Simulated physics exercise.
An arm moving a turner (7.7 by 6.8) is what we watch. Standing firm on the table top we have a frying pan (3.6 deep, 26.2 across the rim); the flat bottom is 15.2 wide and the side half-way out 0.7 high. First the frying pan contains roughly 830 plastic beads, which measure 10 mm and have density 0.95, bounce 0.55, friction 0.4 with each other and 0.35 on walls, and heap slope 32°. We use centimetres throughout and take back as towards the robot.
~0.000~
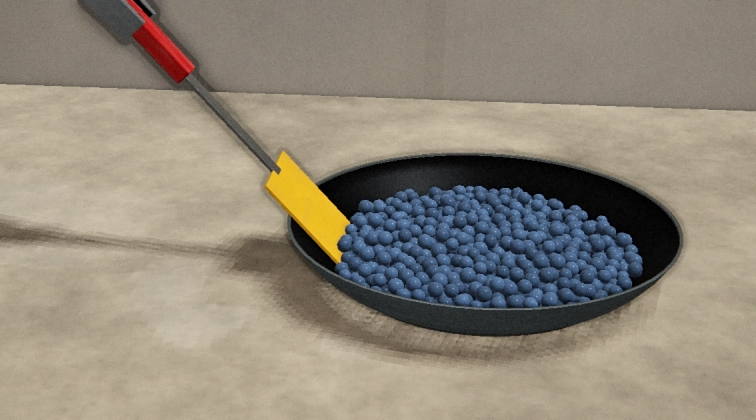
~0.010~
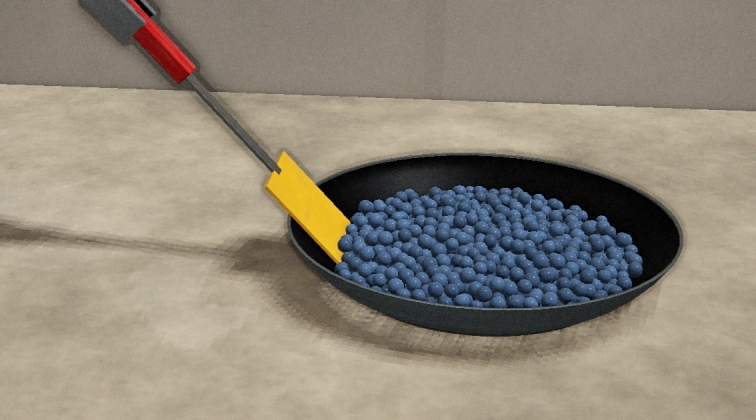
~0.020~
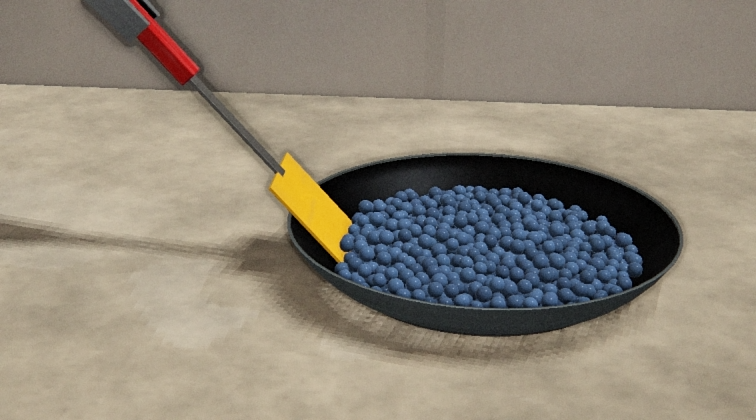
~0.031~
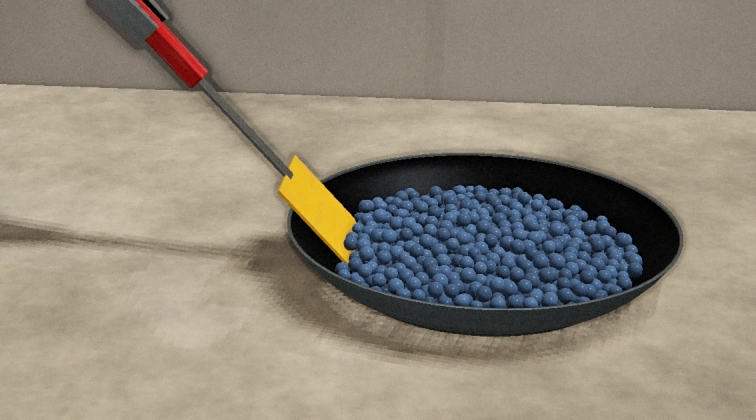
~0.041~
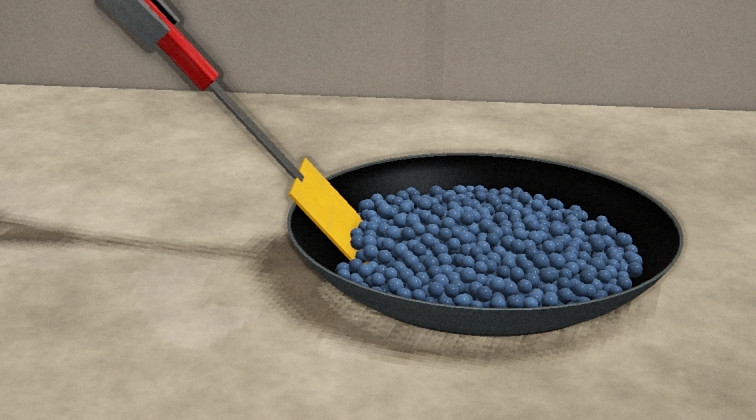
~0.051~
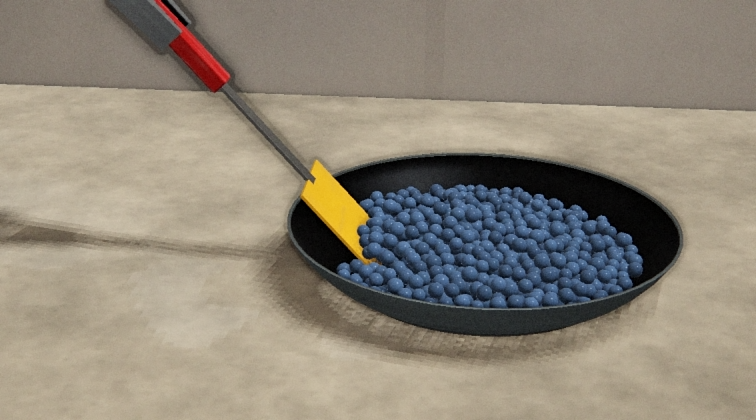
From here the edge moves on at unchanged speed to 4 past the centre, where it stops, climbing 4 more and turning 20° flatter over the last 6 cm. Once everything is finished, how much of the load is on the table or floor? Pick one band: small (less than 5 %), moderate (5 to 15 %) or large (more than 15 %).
Small.
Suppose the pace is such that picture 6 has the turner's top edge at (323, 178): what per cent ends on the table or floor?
Roughly 10 per cent.
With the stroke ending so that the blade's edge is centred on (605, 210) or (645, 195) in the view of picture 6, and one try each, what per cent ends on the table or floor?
About 15 and 20 per cent.
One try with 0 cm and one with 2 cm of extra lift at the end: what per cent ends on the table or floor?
Close to 0 and 0 percent respectively.
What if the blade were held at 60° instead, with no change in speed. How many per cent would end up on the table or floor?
In that case around 5 per cent.
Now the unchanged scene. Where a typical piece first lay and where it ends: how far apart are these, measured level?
I'd estimate close to 2 centimetres.
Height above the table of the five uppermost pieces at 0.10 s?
Somewhere near 4 cm, I'd say.
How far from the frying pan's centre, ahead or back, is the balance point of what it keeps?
Ahead of centre, roughly 3.0 centimetres.
By 0.10 s, sloping 48°, highest piece 5 above the table; 828 in the frying pan.
By 0.15 s, sloping 39°, highest piece 6 above the table; 828 in the frying pan.
By 0.37 s, sloping 28°, highest piece 5 above the table; 812 in the frying pan, 11 on the table or floor, 5 on the blade or in flight.
By 1.42 s, sloping 28°, highest piece 4 above the table; 812 in the frying pan, 16 on the table or floor.
Final count, 812 in the frying pan, 16 on the table or floor. That is 2 % on the table or floor.
